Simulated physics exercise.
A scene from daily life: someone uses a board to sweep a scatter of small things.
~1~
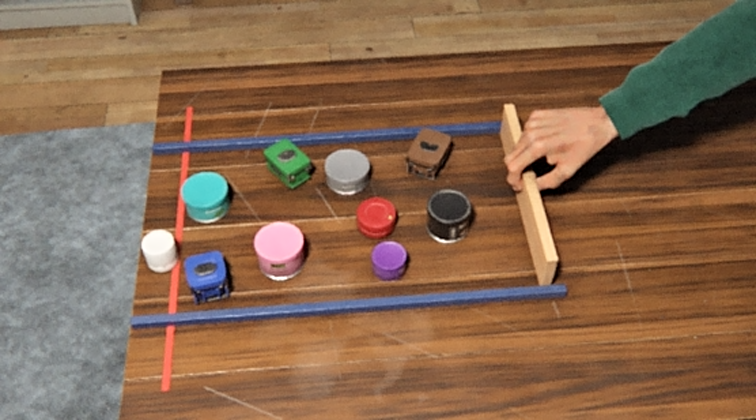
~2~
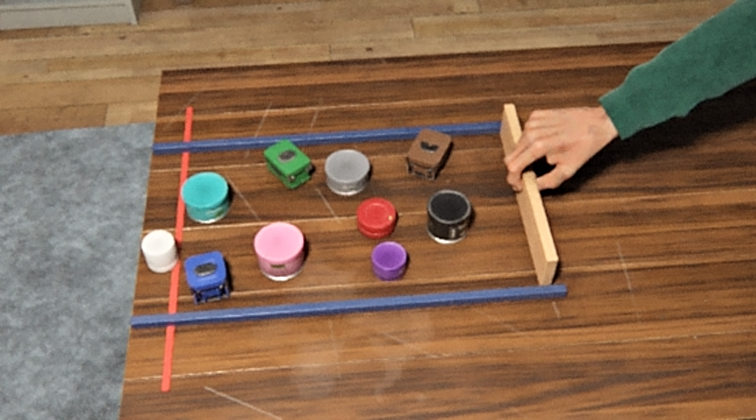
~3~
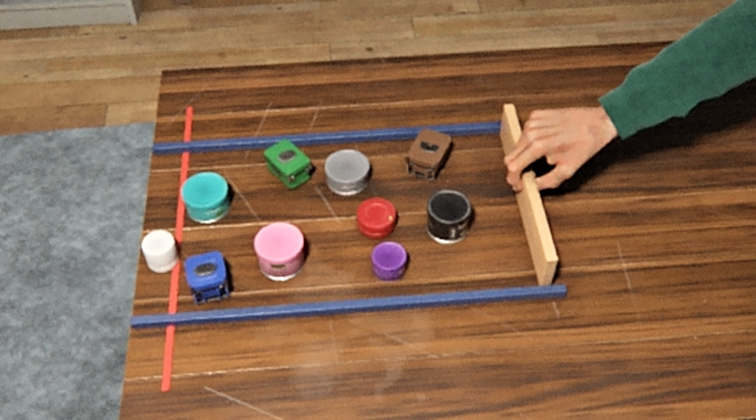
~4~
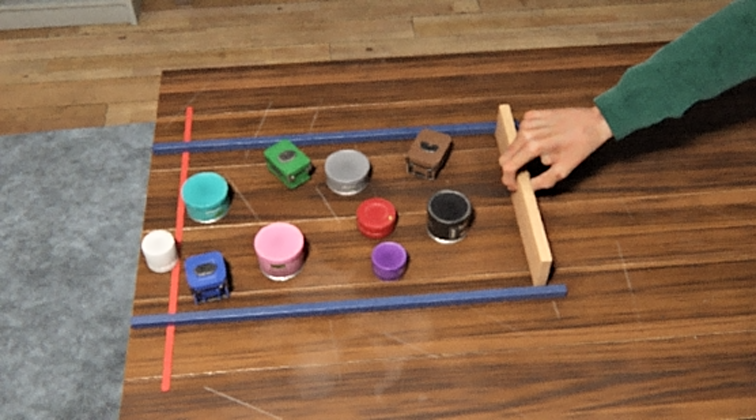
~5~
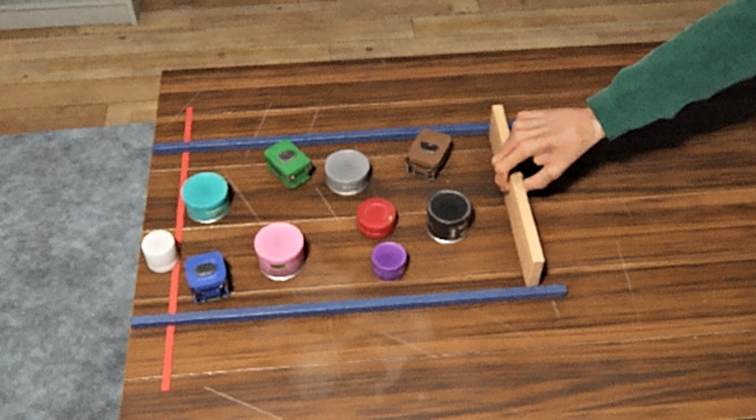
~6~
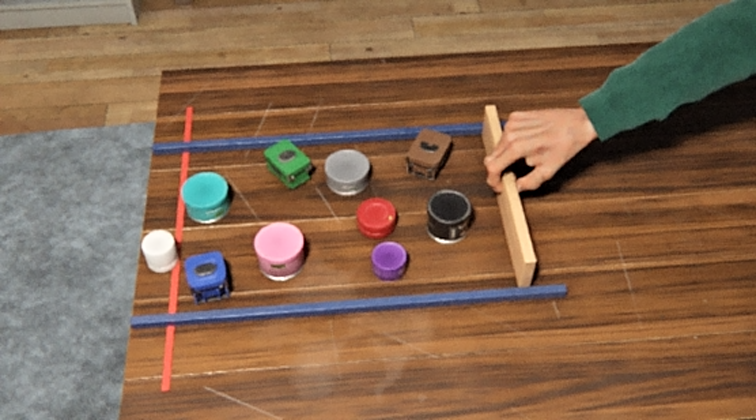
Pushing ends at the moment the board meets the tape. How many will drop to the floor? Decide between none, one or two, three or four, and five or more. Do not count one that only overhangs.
Decision: Five or more.
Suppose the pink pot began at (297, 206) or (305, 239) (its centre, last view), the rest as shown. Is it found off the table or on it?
In the two tries the pink pot ends up below and ends up below, in that order.
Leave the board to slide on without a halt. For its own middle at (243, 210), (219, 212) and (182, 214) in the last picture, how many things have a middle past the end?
It would be 0, 1 and 6.
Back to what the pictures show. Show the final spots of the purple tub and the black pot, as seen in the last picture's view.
For the purple tub it's (156, 279), and for the black pot it's (154, 233).
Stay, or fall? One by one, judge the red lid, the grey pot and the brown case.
Red lid: Up; grey pot: Down; brown case: Up.
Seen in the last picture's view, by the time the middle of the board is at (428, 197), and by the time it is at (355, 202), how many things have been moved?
Up to then 3, and up to the other point 6.
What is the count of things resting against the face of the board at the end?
That number would be 4.
A little later, none off yet; white lid at rest near (161, 252); turquoise pot at rest near (207, 198); blue case at rest near (208, 278).
When it is over, the number that fall off is five or more; down, grey pot, green case, pink pot, blue case, turquoise pot and white lid.
